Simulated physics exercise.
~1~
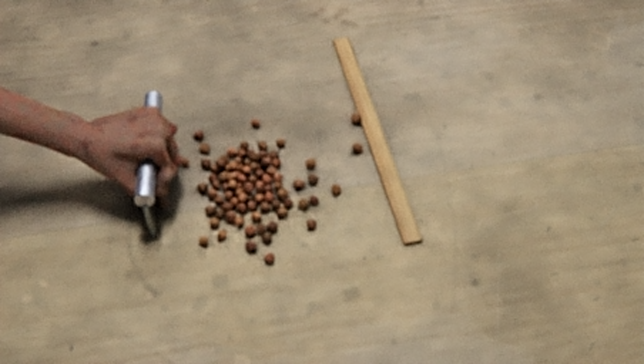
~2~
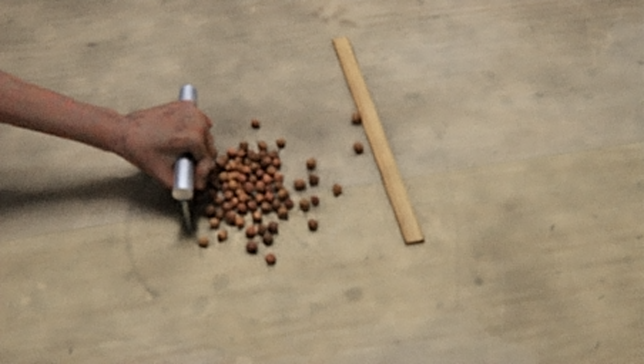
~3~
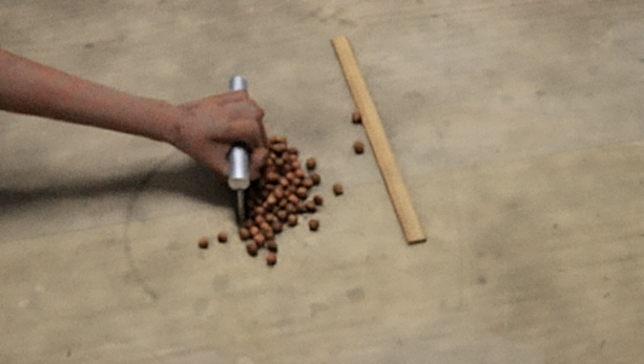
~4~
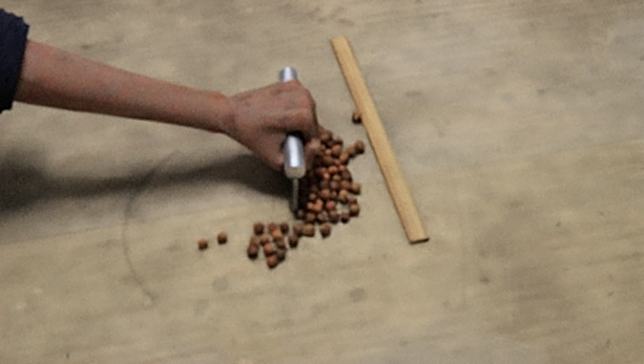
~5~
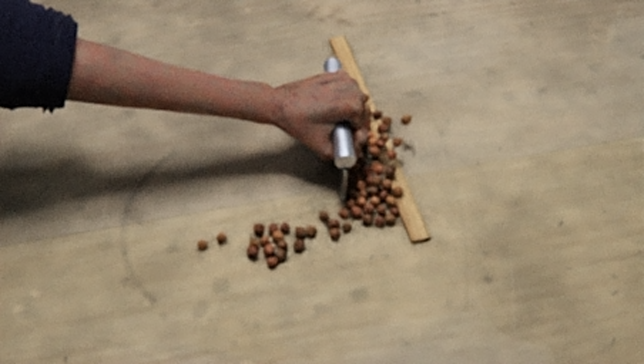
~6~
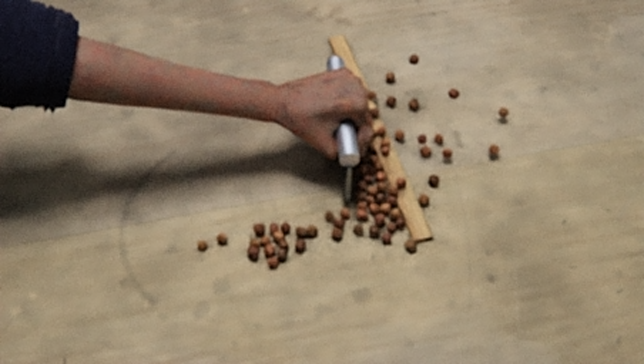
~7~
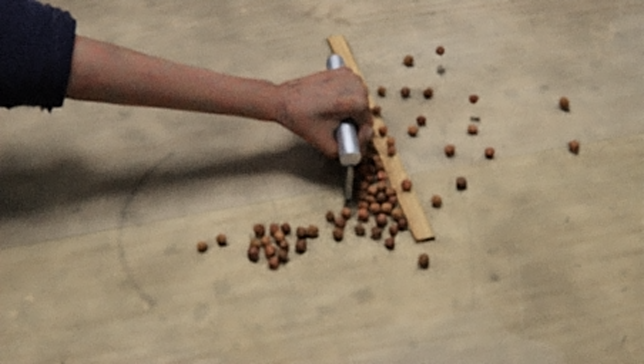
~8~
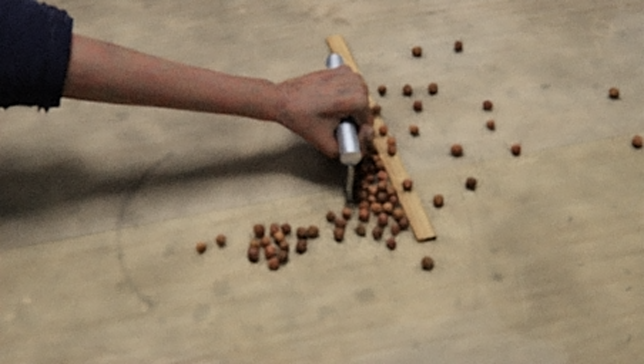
The clip opens on a hand gripping a silvery metal scraper to the left of a loose heap of reddish-brown hazelnuts, with a thin wooden strip lying at a slant to the right. The hand sweeps the scraper rightward into the heap, bunching the nuts ahead of it and leaving a small cluster behind at the lower left. The crowded nuts reach the strip, and some spill over it. The scraper halts close to the strip while several nuts roll away across the pale surface. At the end, many remain packed between blade and strip, a few rest along the wood, and others lie scattered beyond.
